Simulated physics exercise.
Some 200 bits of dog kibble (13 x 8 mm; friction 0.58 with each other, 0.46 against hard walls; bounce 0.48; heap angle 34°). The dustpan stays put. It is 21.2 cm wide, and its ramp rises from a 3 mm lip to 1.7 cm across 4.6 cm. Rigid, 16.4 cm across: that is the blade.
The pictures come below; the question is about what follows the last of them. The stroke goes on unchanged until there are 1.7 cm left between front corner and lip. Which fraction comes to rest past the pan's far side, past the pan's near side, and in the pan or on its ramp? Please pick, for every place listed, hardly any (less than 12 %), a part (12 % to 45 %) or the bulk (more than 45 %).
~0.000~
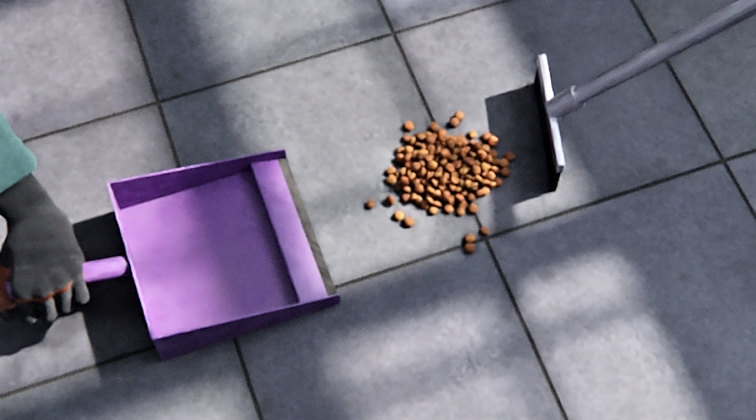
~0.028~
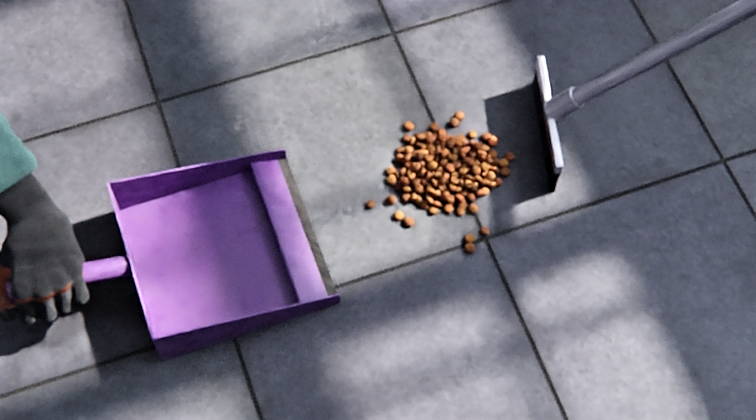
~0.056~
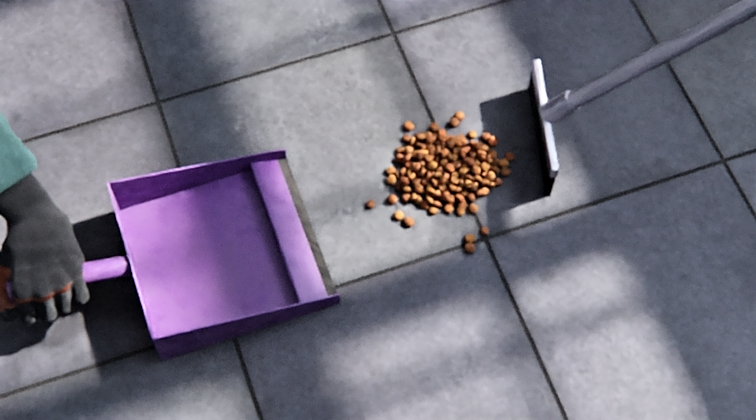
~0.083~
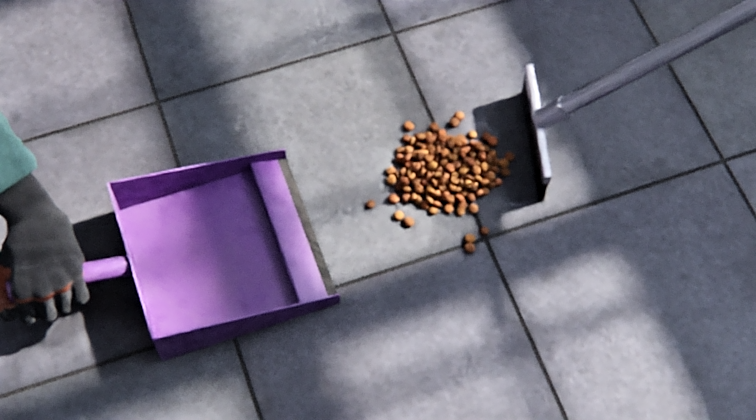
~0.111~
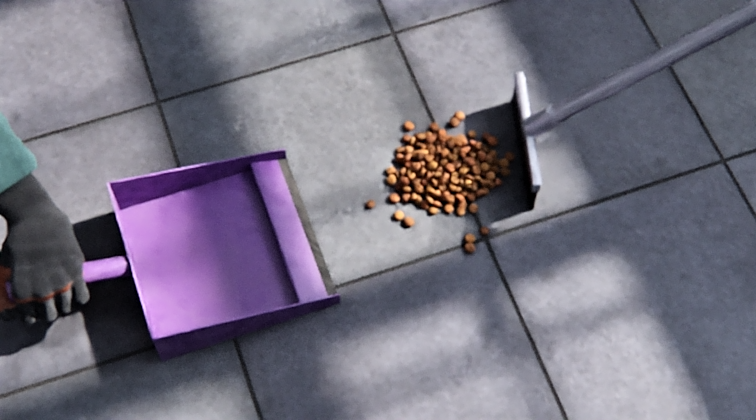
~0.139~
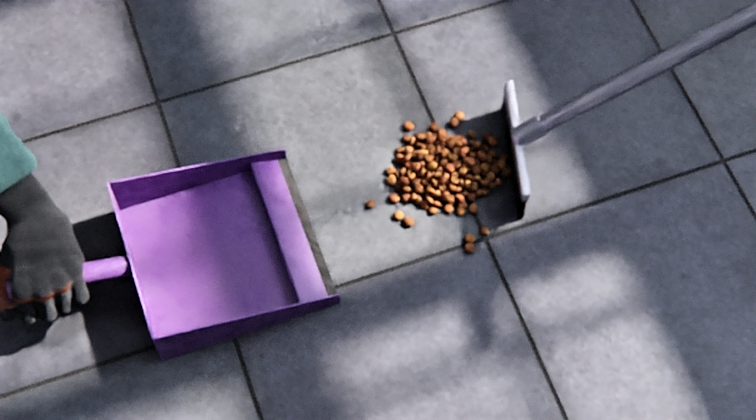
Far side: Hardly any, near side: Hardly any, pan: Hardly any.
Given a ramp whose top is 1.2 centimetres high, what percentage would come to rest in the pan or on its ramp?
Close to 5 per cent then.
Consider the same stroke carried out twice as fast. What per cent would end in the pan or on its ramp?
Share: Near 25 %.
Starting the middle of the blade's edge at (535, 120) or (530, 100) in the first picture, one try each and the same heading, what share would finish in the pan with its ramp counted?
About 5 and 15 per cent.
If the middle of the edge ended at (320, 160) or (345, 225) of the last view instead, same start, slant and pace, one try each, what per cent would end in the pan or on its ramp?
Close to 25 and 15 percent, in that order.
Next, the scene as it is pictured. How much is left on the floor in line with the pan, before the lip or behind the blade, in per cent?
Some 90 per cent of them end up there.
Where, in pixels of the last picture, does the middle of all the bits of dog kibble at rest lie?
In the last view, approximately (345, 209).
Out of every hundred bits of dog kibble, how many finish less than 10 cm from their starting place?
About 45 %.
After 0.33 s, middle of the blade 15 cm from the lip; 0 % over the lip, far side 0 %, near side 0 %.
After 0.45 s, middle of the blade 8 cm from the lip; 0 % over the lip, far side 0 %, near side 0 %.
After 0.71 s, middle of the blade 4 cm from the lip; 5 % over the lip, far side 0 %, near side 5 %.
In the end, at 1.0 s, far side 0 %, near side 5 %, pan 5 %, in front of the lip or behind the blade 90 %.
